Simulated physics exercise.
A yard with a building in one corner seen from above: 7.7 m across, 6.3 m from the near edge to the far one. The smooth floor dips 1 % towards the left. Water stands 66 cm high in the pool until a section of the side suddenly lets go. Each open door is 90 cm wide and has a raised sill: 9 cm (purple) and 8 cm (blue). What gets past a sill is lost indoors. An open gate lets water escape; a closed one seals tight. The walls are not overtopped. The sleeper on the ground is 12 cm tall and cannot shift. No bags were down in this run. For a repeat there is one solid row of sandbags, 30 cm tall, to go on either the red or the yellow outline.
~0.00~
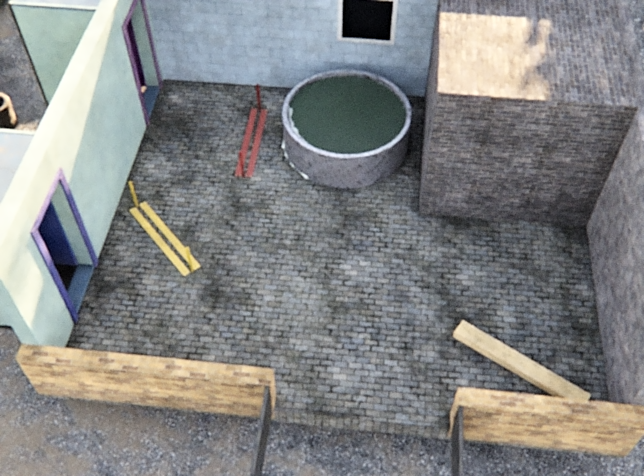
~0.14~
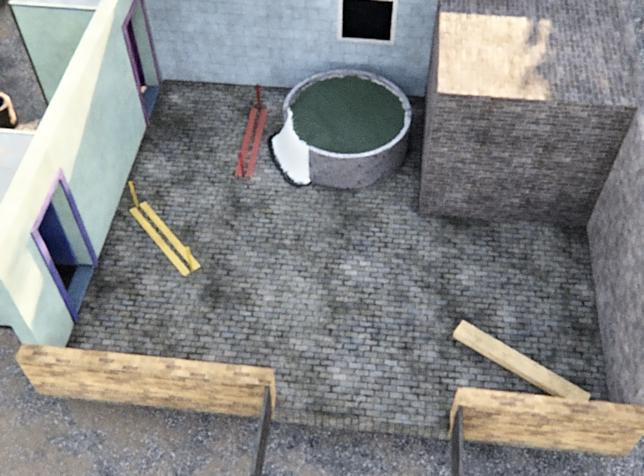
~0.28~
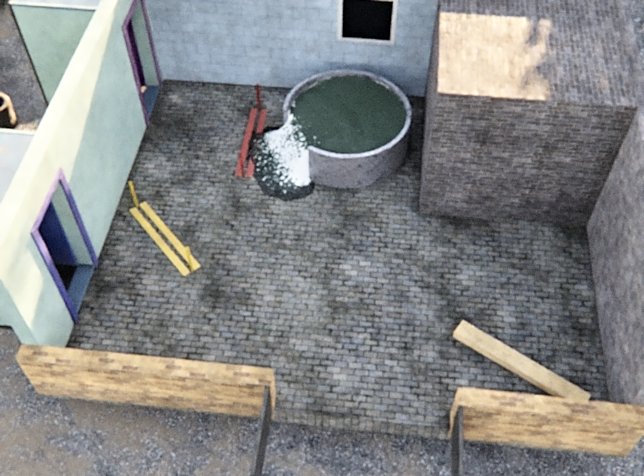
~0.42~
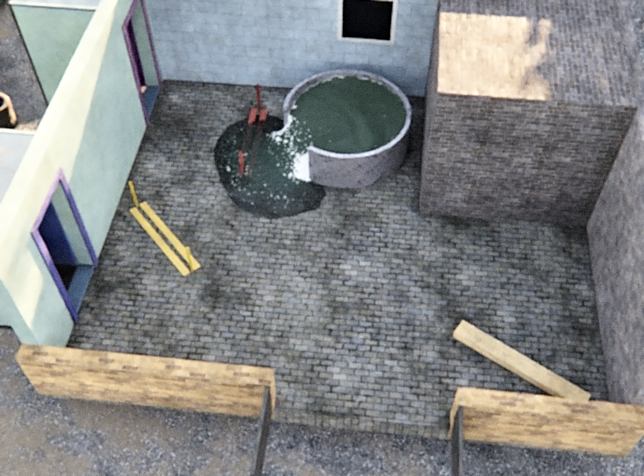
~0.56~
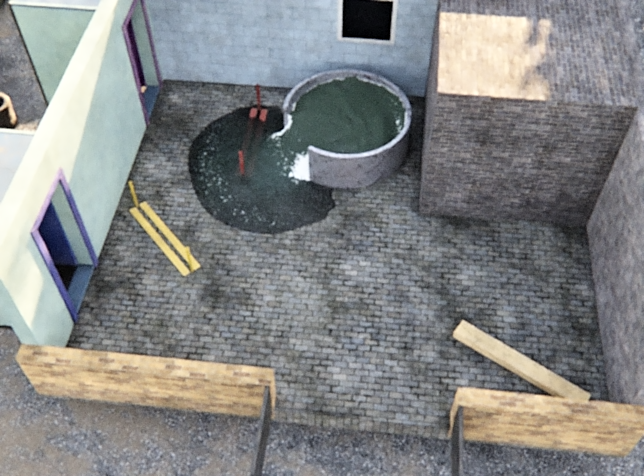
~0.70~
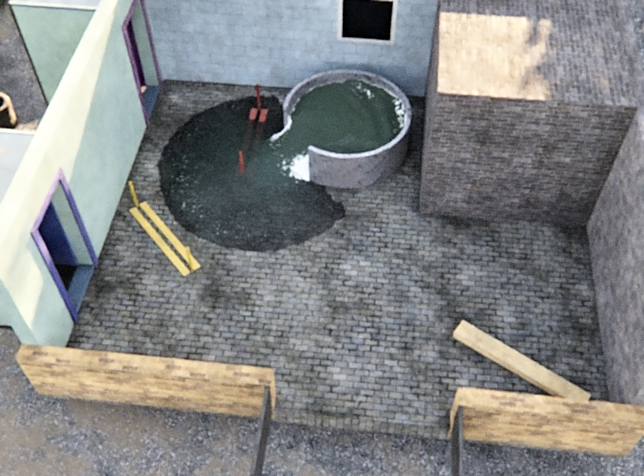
The clip shows a paved yard seen from above, where water bursts through a gap in the left side of a round pool and spreads across the floor, surrounding the red outline while the pool's level drops slightly.
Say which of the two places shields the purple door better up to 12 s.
Choose red.
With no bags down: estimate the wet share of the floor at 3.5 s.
About 45 per cent.
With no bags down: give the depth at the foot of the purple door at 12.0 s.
Some 6.5 cm.
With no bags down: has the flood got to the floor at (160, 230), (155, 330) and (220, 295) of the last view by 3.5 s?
In turn: Under water, flooded, under water.
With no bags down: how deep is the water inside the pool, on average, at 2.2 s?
About 32 cm.
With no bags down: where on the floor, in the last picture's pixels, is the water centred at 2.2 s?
Near (256, 175).
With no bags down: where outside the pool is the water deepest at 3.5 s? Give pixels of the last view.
At about (57, 372).
After 1.4 s water covers 30 % of the floor and is deepest (30 cm) near (289, 165) in the run without bags; in at the purple door, 0 L with no bags, 0 L with the row on red, 0 L on yellow.
After 2.2 s water covers 40 % of the floor and is deepest (30 cm) near (57, 372) in the run without bags; in at the purple door, 8 L with no bags, 0 L with the row on red, 8 L on yellow.
After 3.5 s water covers 45 % of the floor and is deepest (28 cm) near (57, 372) in the run without bags; in at the purple door, 22 L with no bags, 1 L with the row on red, 24 L on yellow.
After 7.0 s water covers 85 % of the floor and is deepest (13 cm) near (73, 329) in the run without bags; in at the purple door, 36 L with no bags, 3 L with the row on red, 81 L on yellow.
After 12.0 s water covers 95 % of the floor and is deepest (8 cm) near (77, 318) in the run without bags; in at the purple door, 36 L with no bags, 5 L with the row on red, 88 L on yellow.
